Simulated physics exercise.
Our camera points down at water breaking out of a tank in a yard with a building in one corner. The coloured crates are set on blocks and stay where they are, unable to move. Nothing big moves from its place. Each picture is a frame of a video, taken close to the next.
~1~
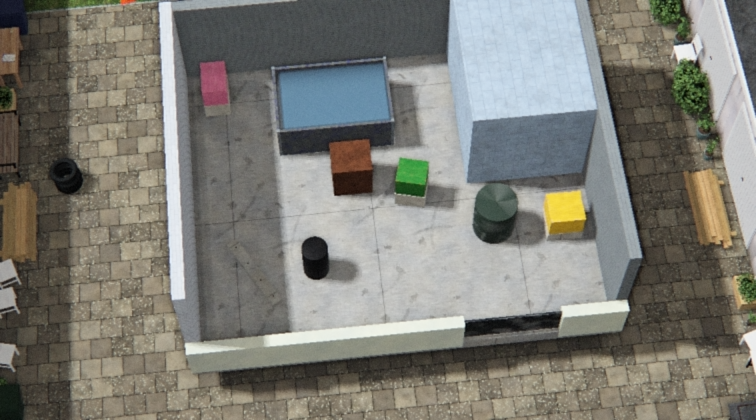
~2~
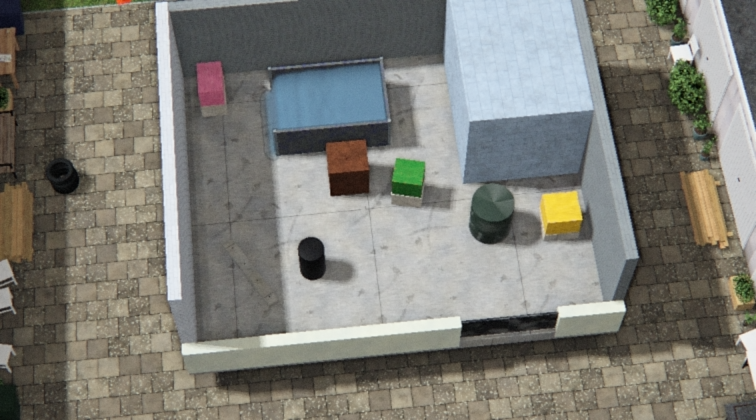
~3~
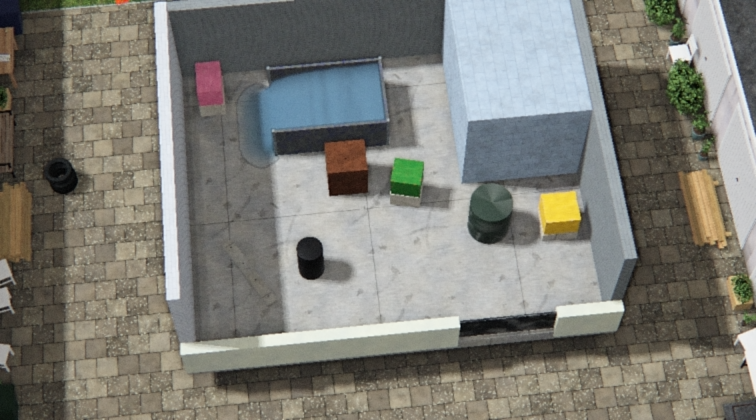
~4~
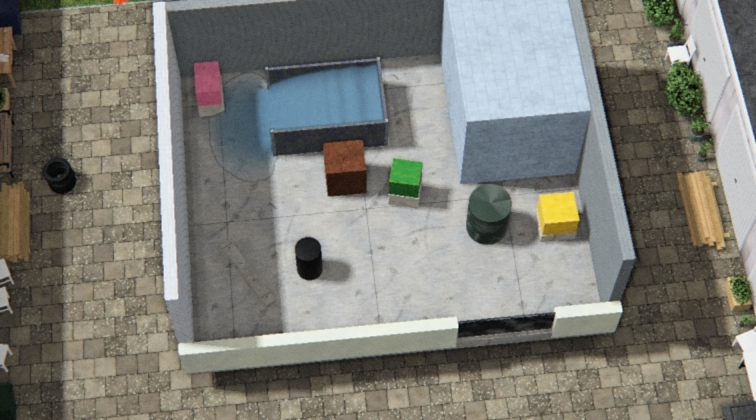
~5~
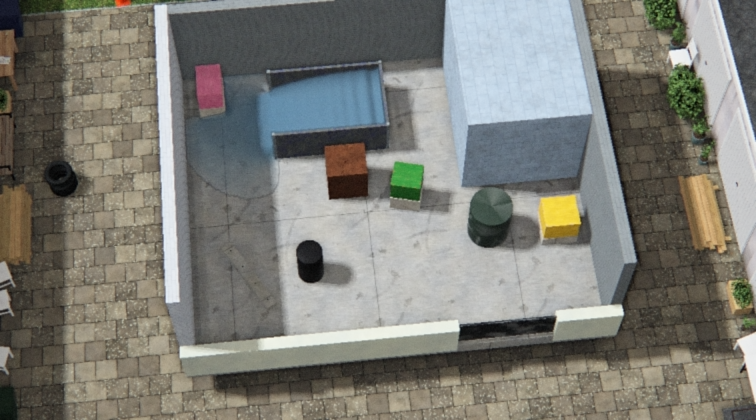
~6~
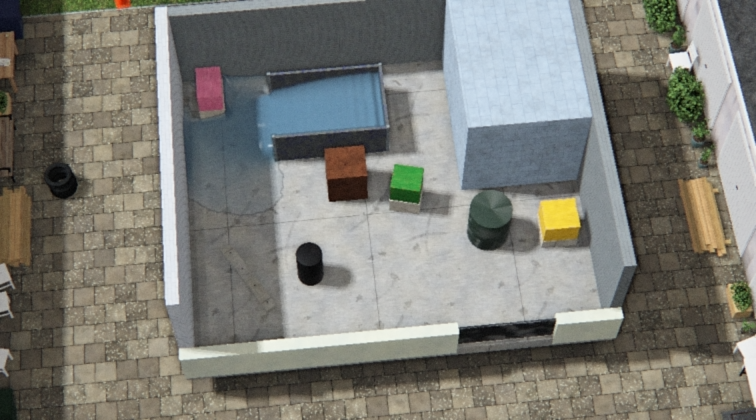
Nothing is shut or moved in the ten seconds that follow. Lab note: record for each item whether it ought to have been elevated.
The pink crate is reached; the green crate is never reached; the yellow crate is never reached.
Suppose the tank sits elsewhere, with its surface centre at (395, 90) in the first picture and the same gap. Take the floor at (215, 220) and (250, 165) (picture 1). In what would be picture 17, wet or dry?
One after the other: Covered, awash.
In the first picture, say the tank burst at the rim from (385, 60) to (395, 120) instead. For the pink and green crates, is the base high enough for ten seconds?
In that case the pink crate is never flooded and the green crate is never flooded.
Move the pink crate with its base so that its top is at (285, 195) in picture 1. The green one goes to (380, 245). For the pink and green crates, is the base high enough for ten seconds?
Result - pink crate is missed, green crate is missed.
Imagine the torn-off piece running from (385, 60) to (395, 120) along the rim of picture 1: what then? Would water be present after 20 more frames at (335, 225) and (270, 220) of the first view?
Going through them in turn, the first is untouched by it and the second is untouched by it.
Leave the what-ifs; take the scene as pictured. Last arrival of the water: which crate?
Last is the yellow crate.
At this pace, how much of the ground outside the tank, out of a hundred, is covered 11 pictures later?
Close to 30 percent, by my reckoning.
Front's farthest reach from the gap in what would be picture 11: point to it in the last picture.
About at (193, 282).
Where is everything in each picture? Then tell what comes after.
The first frame shows the open tank at (332, 96) is whole and still.
In the second frame, the front is at (277, 158), out from the gap at (276, 117).
In the third frame, water pours out at (274, 117) and has run to (259, 164).
In the fourth frame, water pours out at (273, 118) and has run to (225, 165).
In the fifth frame, water pours out at (274, 121) and has run to (187, 153).
In the sixth frame, water pours out at (274, 124) and has run to (188, 193).
A moment on, water covers 15 % of the floor; the pink crate water round its plinth, the green crate not reached, the yellow crate not reached.
Next, water covers 30 % of the floor; the pink crate water round its plinth, the green crate not reached, the yellow crate not reached.
Then, water covers 45 % of the floor; the pink crate water round its plinth, the green crate not reached, the yellow crate not reached.
Later, water covers 90 % of the floor; the pink crate water round its plinth, the green crate water round its plinth, the yellow crate water round its plinth.
In the end, water covers 100 % of the floor; the pink crate was topped, the green crate stayed above the water, the yellow crate stayed above the water.
